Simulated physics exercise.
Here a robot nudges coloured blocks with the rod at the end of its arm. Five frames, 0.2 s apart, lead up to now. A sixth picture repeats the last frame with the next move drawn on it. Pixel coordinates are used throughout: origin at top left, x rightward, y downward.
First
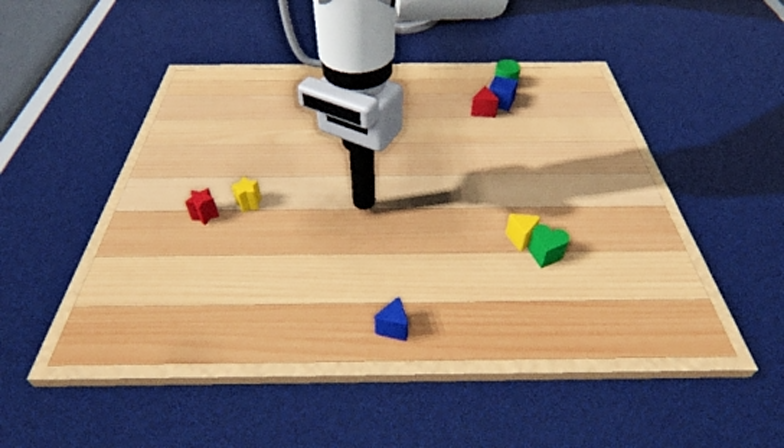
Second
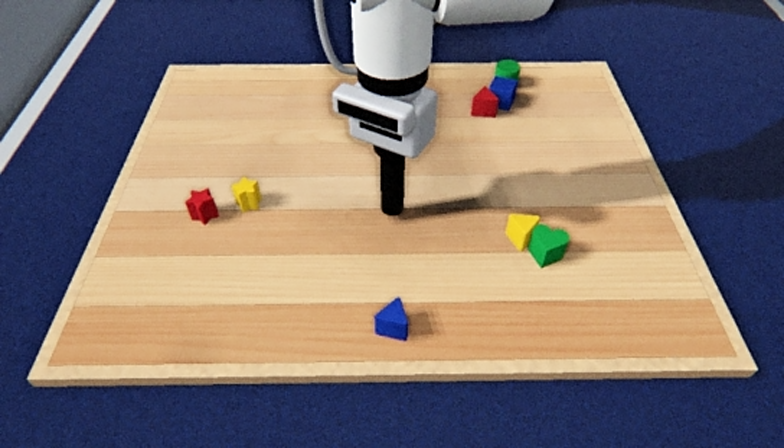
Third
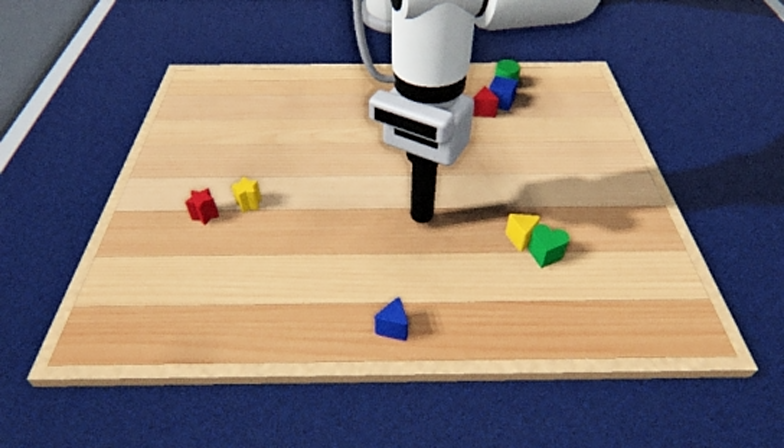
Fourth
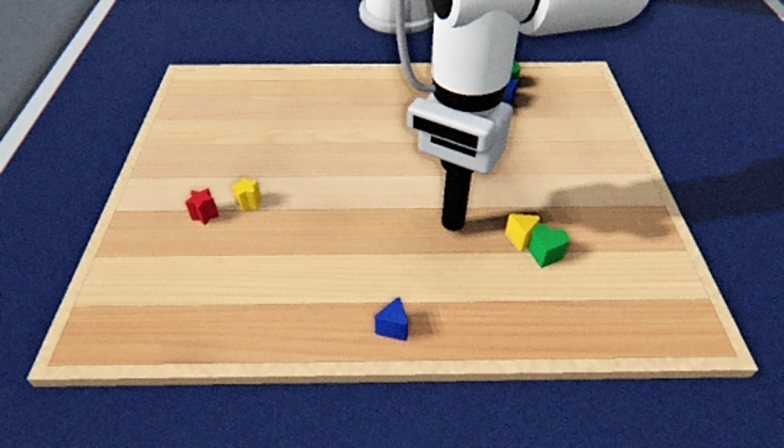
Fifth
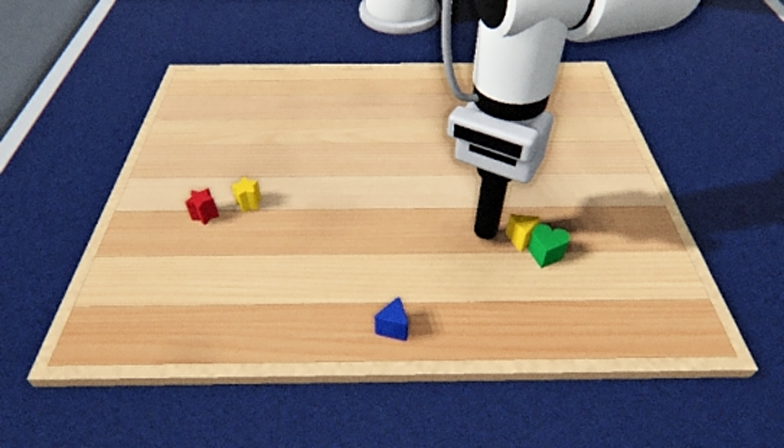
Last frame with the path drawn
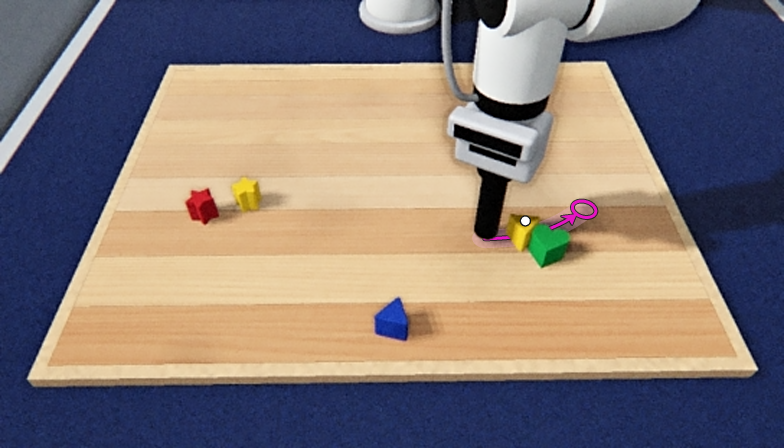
A robot arm with a black rod moved steadily right and slightly toward the viewer across a wooden board, drawing close to the yellow triangle beside the green heart, while the scattered coloured blocks stayed still.
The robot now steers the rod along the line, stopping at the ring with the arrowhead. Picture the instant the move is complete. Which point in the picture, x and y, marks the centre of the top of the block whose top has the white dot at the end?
(586, 217)
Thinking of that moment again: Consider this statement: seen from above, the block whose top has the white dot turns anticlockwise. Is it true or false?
False
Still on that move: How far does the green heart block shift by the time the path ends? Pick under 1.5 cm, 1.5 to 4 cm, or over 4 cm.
Short of 1.5 cm.
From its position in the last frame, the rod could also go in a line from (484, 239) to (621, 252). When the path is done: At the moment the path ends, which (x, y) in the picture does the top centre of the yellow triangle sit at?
By then it is at (578, 212).
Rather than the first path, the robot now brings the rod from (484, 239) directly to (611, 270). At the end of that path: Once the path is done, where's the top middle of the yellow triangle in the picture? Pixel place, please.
I'd expect the centre of its top face to be at (545, 217).
Drawn move, from (484, 239) through (523, 236) and (557, 225) to (584, 209); the dot is on the yellow triangle.
The first path, step by step. One third of the way, rod (526, 229); yellow triangle (552, 218), turned 35° clockwise; green heart block (560, 240), turned 30° clockwise.
Two thirds of the way, rod (561, 218); yellow triangle (584, 217), turned 70° clockwise; green heart block (560, 240), turned 35° clockwise.
At the end, rod (586, 202); yellow triangle (586, 217), turned 80° clockwise; green heart block (560, 240), turned 35° clockwise.
